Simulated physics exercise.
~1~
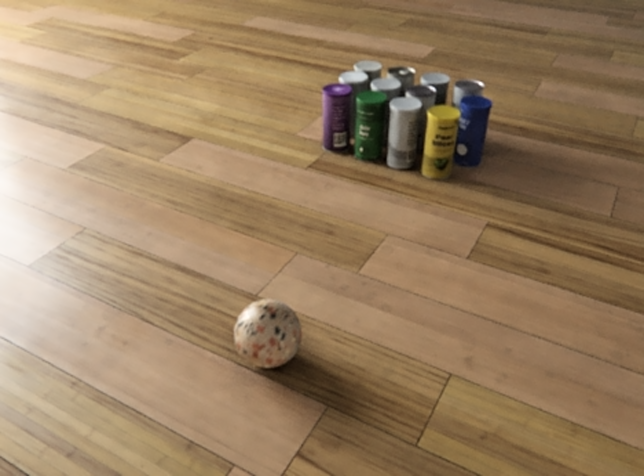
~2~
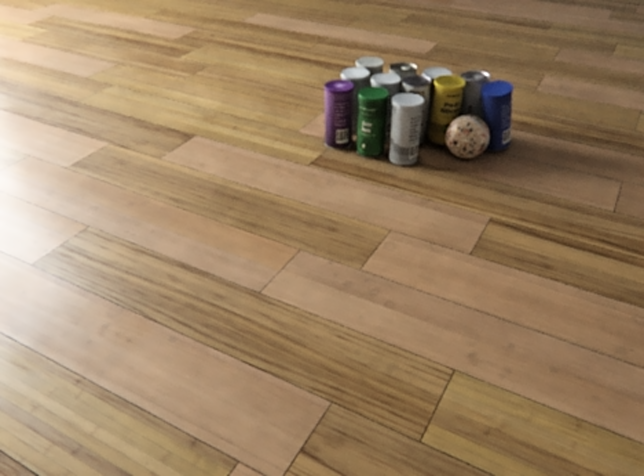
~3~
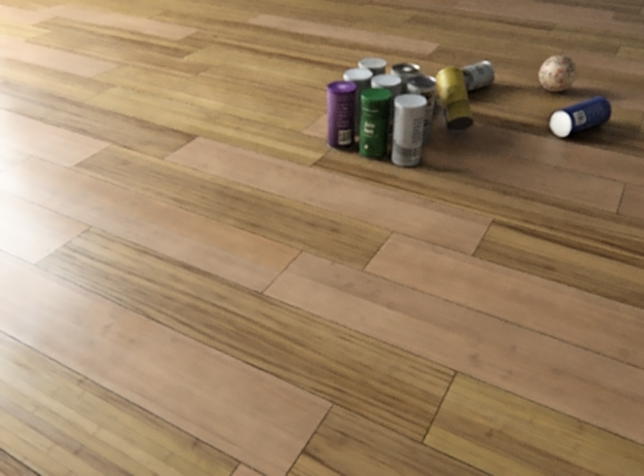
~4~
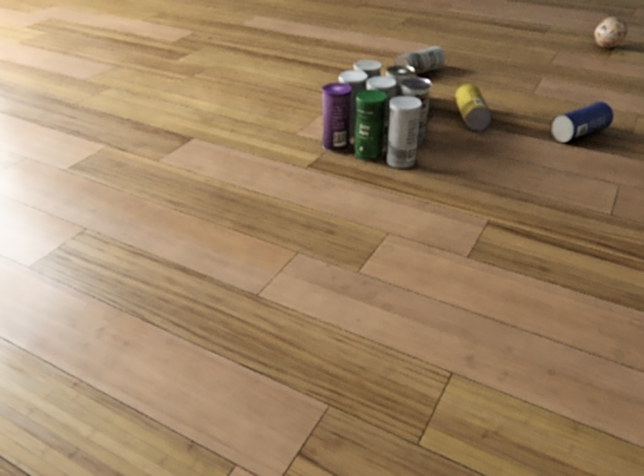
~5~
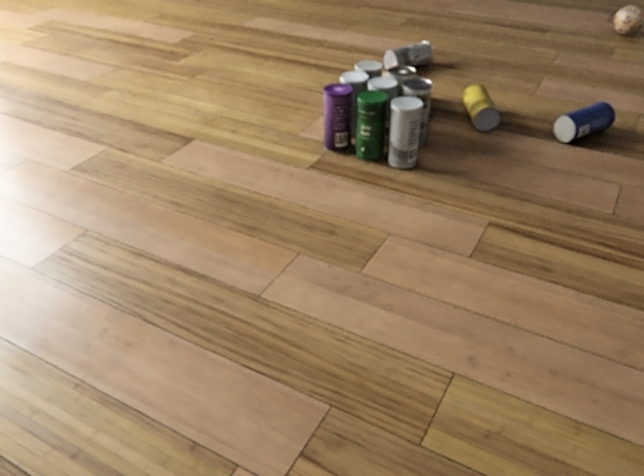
On a wooden floor, a speckled stone ball rolled into the right side of a cluster of canisters, knocking over the blue one, the yellow one and others behind, then rolled away toward the upper right while the purple and green ones stayed standing.
